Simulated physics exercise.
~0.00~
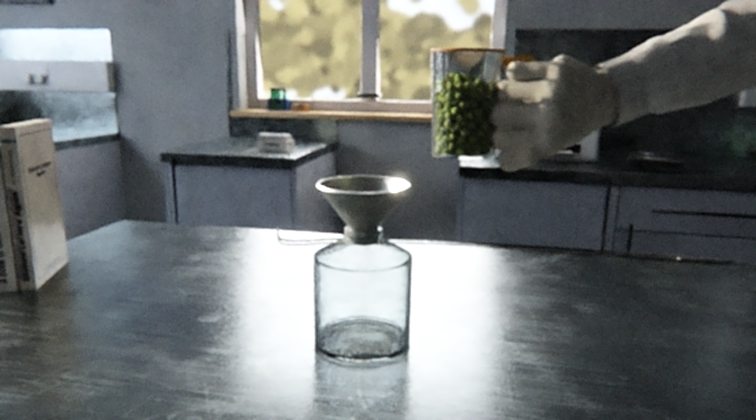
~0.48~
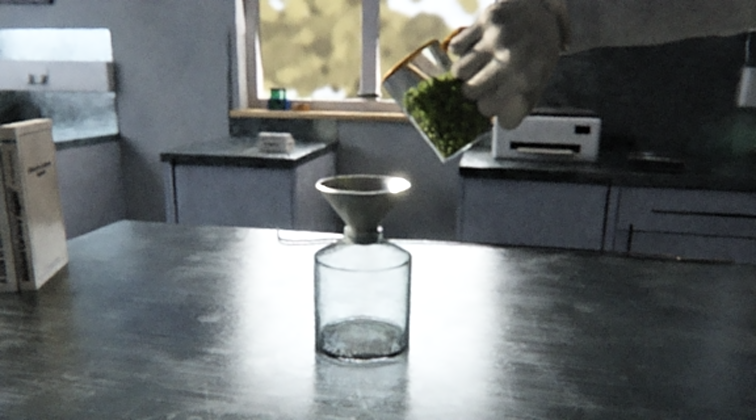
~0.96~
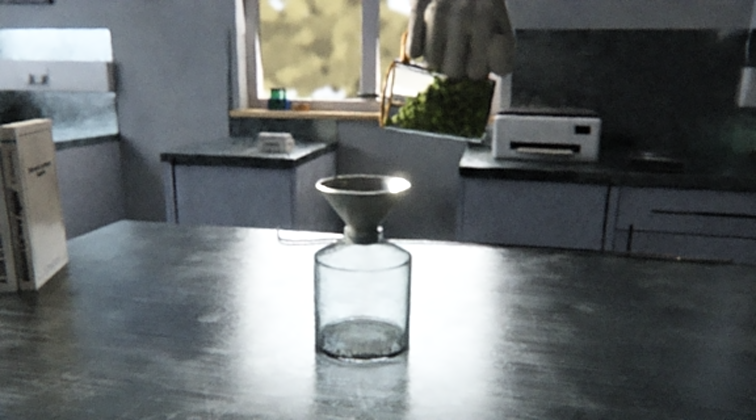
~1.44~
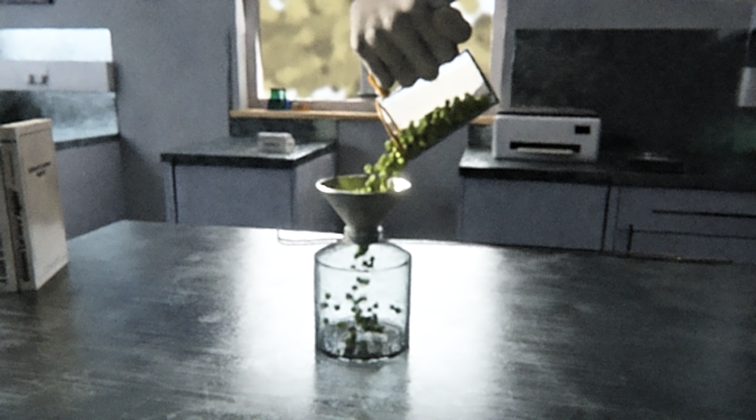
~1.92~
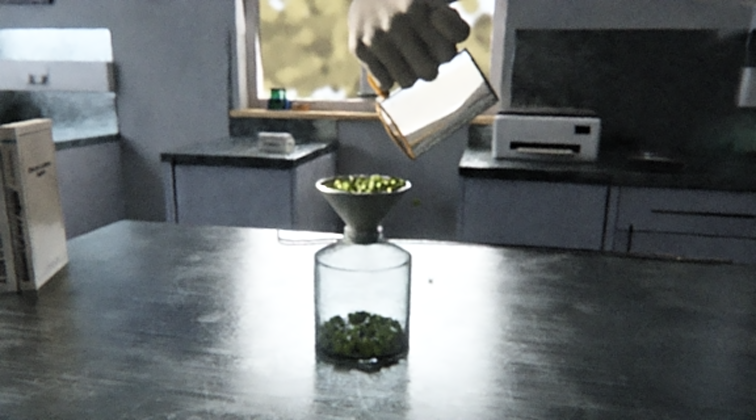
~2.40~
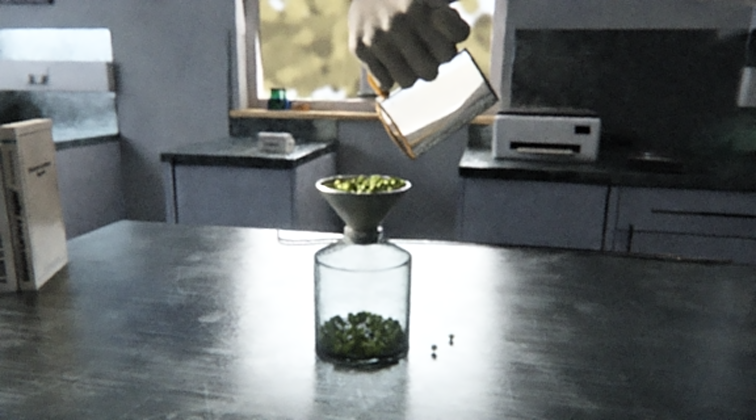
A pale hand holds a clear cup of small green peas above a dark, shiny kitchen table, seen from the front by a still camera. On the table stands a clear glass jar with a grey funnel in its neck, two pale books at the left edge and a window behind. The hand carries the cup left and tips it steadily until peas pour into the funnel and scatter into the jar. The cup empties, and the flow stops with the funnel heaped full. A low green pile lies in the jar, while a couple of stray peas rest on the table to its right.
